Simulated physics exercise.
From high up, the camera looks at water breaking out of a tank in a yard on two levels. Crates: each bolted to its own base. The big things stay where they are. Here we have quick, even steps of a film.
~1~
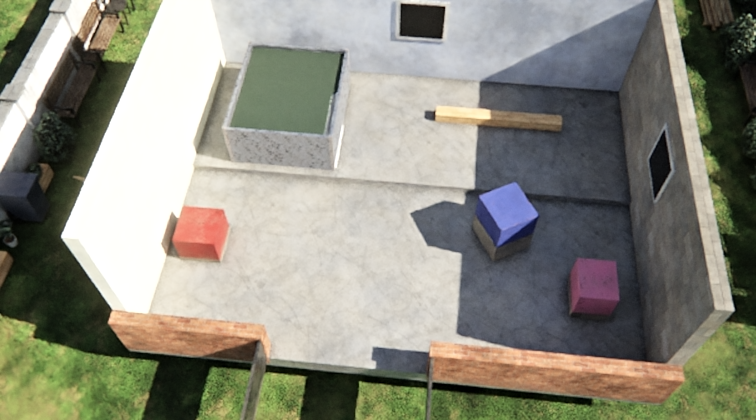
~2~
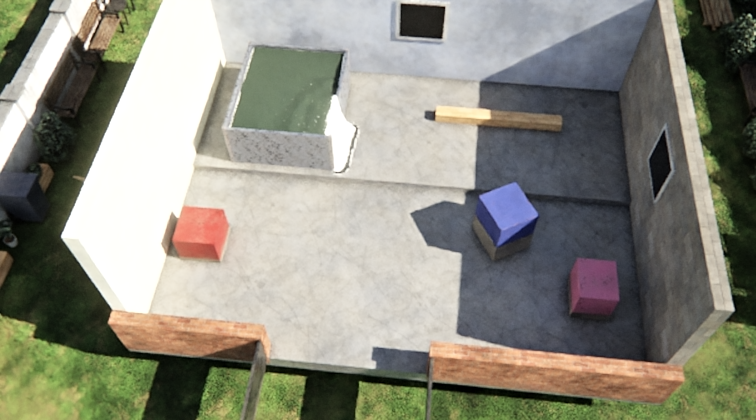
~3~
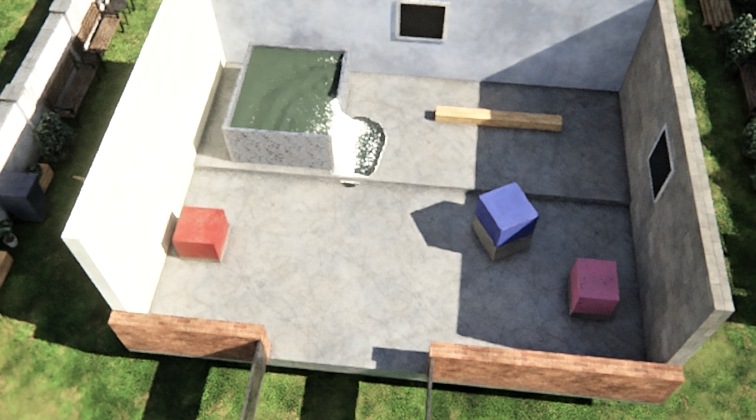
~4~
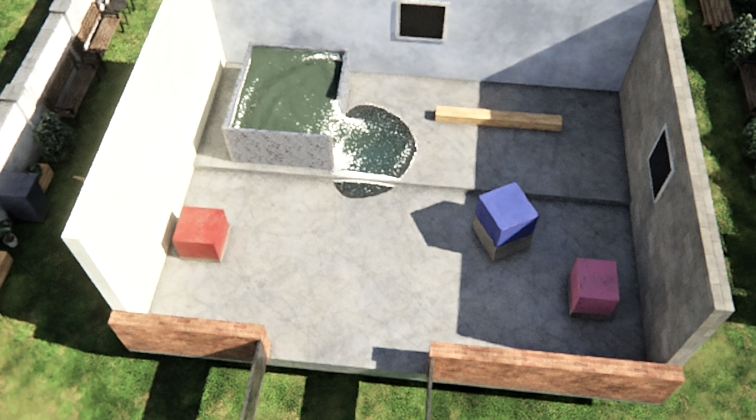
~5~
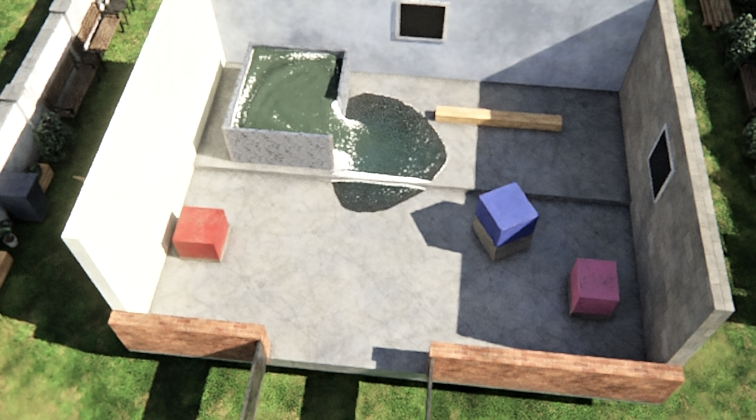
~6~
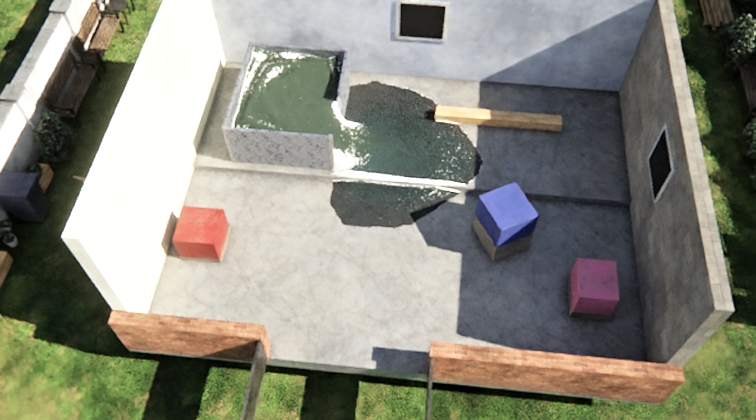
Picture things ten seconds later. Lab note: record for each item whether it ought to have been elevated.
In the end the blue crate will not even get damp, the pink crate will be wet, the red crate will be wet.
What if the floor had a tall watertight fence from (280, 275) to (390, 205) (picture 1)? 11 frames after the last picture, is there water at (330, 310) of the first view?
There: Free of water.
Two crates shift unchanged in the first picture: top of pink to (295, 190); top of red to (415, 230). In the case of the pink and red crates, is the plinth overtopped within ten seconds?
First the pink crate: It keeps clear; then the red crate: It is dampened.
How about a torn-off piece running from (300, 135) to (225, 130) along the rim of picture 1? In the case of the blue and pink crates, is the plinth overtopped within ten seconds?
Observed: Blue crate stays clear; pink crate stays clear.
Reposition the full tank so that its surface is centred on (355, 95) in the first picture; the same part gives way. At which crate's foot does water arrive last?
My pick is the crate marked red.
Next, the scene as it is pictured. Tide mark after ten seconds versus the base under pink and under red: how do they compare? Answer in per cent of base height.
150 %, then 140 %.
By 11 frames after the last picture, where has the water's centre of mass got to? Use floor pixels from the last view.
I'd say around (387, 153).
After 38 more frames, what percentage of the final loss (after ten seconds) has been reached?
Approximately 20 in a hundred, I think.
A moment on, water covers 35 % of the floor; the blue crate water round its plinth, the pink crate not reached, the red crate not reached.
Next, water covers 55 % of the floor; the blue crate water round its plinth, the pink crate water round its plinth, the red crate not reached.
Then, water covers 60 % of the floor; the blue crate water round its plinth, the pink crate water round its plinth, the red crate not reached.
Later, water covers 65 % of the floor; the blue crate water round its plinth, the pink crate water round its plinth, the red crate not reached.
In the end, water covers 95 % of the floor; the blue crate stayed above the water, the pink crate was topped, the red crate was topped.
